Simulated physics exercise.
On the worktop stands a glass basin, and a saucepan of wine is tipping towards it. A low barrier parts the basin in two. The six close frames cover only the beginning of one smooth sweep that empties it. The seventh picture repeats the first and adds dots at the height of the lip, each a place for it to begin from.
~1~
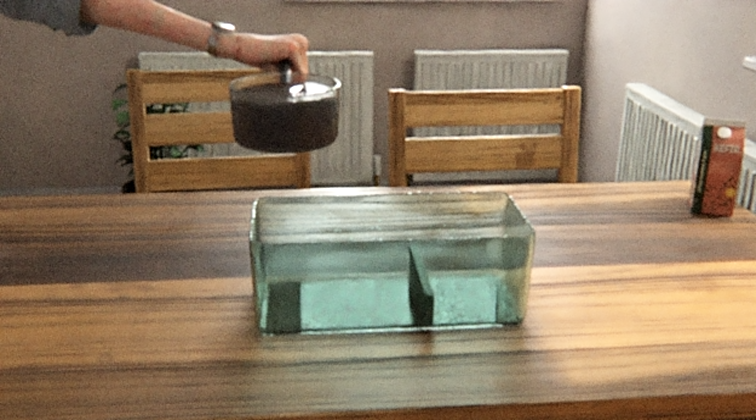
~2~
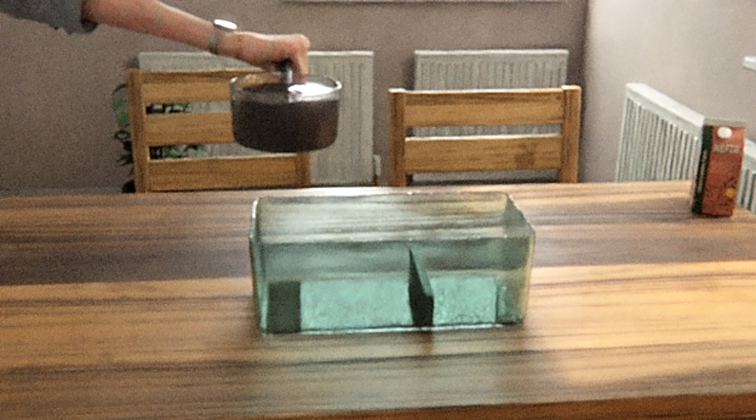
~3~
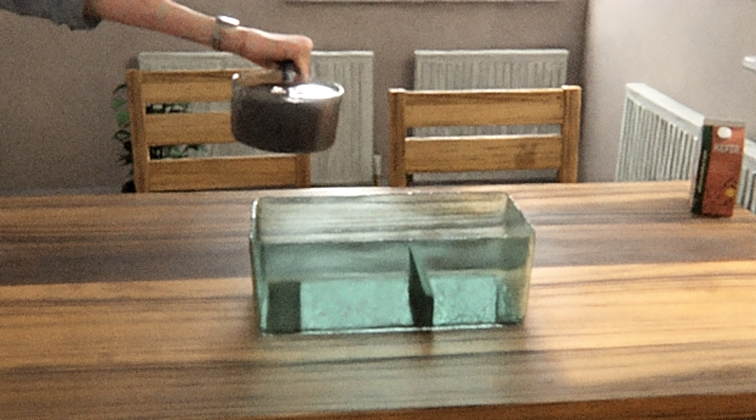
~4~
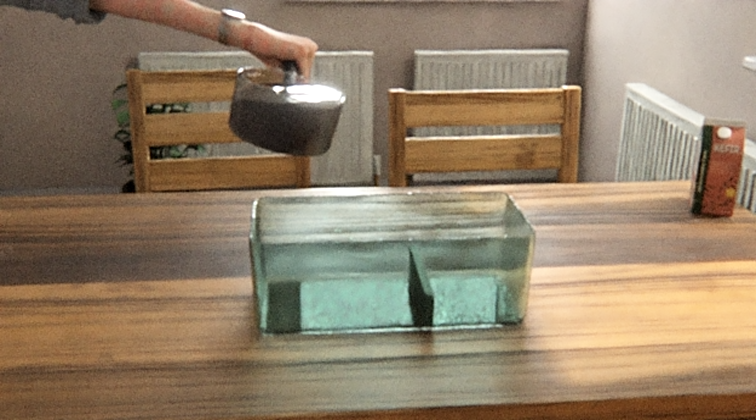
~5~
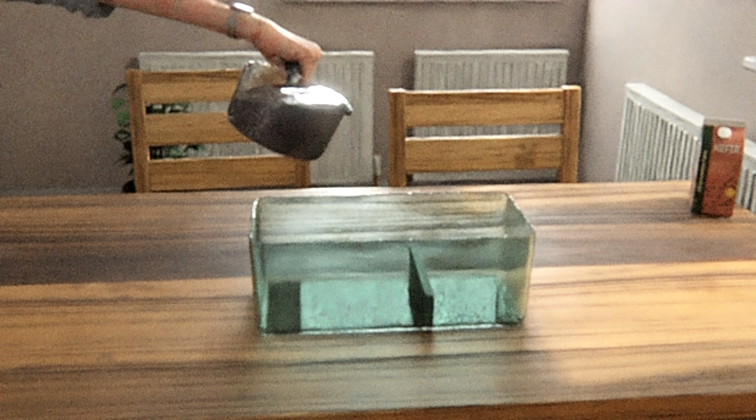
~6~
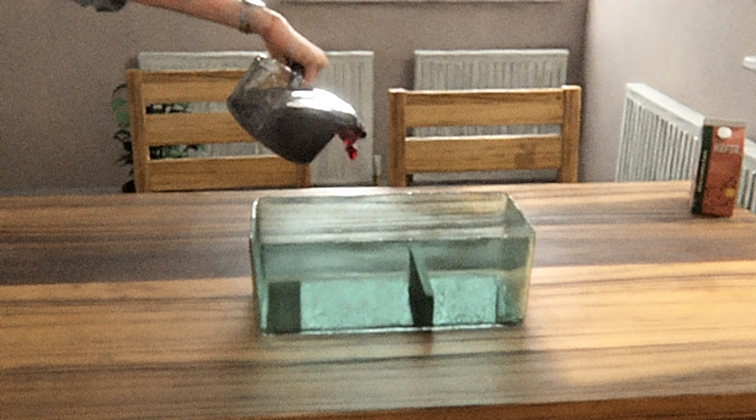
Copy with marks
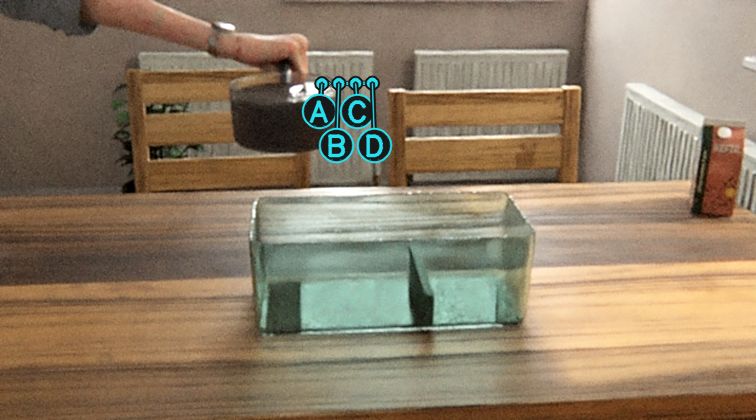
The video shows a hand holding a dark saucepan above a divided glass basin on a wooden table, keeping it nearly level at first, then tilting it steadily to the right until red wine emerges over its lip.
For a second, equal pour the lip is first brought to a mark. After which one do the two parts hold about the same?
The answer is spot D.
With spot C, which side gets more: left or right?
The left one.
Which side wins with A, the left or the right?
The left side.
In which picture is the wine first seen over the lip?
In picture 5.
In cyan, A at (321, 83); B at (338, 83); C at (355, 83); D at (372, 83).
For spot A, about 93 % ends left of the wall and 6 % right of it.
For spot B, about 95 % ends left of the wall and 4 % right of it.
For spot C, about 72 % ends left of the wall and 26 % right of it.
For spot D, about 48 % ends left of the wall and 52 % right of it.
